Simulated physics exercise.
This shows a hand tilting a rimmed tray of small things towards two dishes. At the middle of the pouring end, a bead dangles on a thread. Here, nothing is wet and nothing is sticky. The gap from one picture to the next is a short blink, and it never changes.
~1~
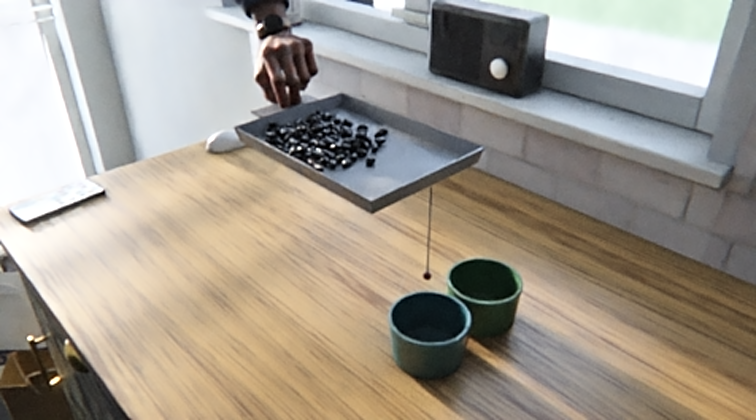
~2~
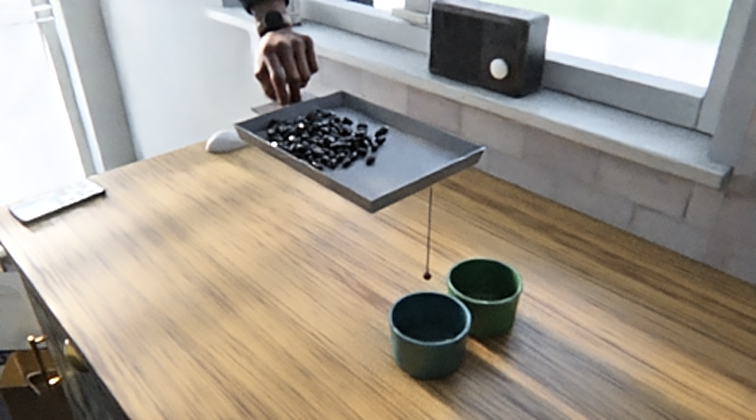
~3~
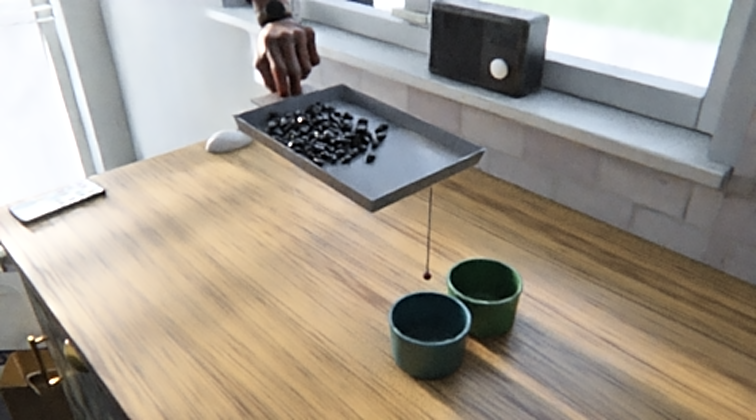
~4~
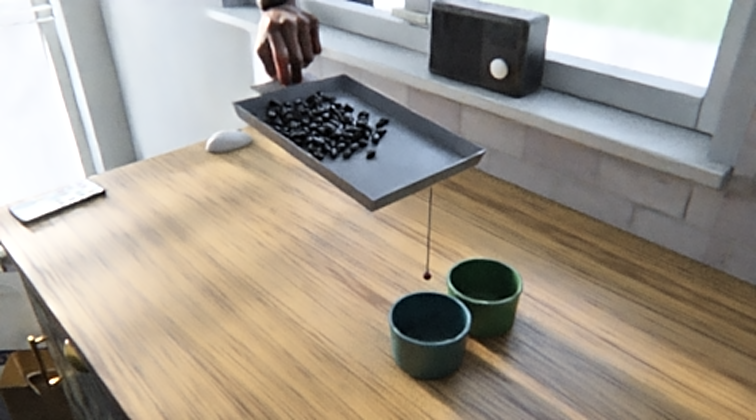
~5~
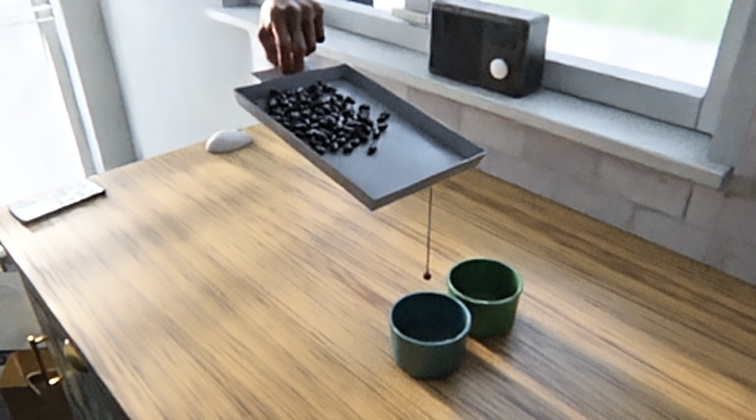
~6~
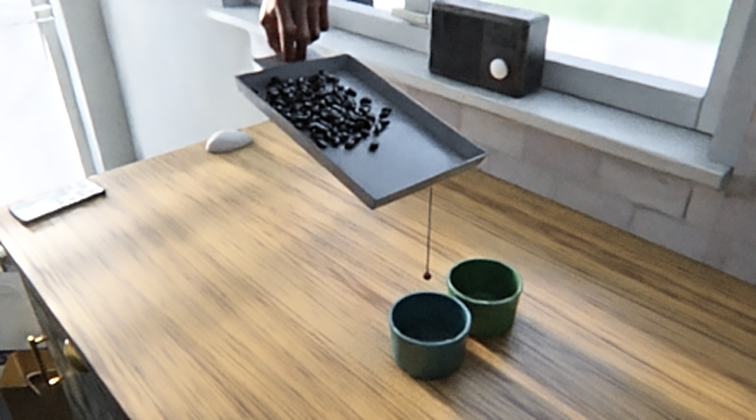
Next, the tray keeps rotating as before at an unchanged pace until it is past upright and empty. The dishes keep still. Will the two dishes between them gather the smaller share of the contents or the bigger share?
Between them the dishes gather the bigger share.
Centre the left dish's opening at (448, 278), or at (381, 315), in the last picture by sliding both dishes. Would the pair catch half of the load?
Well, not up to half at the first spot and not up to half at the second.
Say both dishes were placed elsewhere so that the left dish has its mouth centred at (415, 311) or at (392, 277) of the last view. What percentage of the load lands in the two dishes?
Around 50 % followed by around 0 %.
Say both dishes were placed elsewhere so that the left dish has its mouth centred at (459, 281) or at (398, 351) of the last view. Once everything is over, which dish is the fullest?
Try 1: The leftmost dish; try 2: The rightmost dish.
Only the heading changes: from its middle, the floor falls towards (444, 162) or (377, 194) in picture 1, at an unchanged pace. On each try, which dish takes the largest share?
So, the dish at the right the first time round, the dish at the left the second.
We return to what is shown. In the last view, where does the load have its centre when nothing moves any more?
I'd mark it at roughly (481, 317).
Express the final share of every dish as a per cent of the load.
Left dish 20 per cent; right dish 60 per cent.
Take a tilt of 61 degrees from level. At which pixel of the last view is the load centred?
Roughly (439, 163).
Soon after the last picture, tray tipped steeply; most on the tray; a stray few outside both; a small part in the air.
A little later, tray tipped past a quarter turn; about half on the tray; a small part in the left dish; about a quarter in the right dish; a small part outside both; a small part in the air.
Later still, tray tipped past a quarter turn; about a quarter in the left dish; about two thirds in the right dish; about a quarter outside both; a stray few in the air.
At rest, tray tipped past a quarter turn; about a quarter in the left dish; about two thirds in the right dish; about a quarter outside both; a stray few in the air.
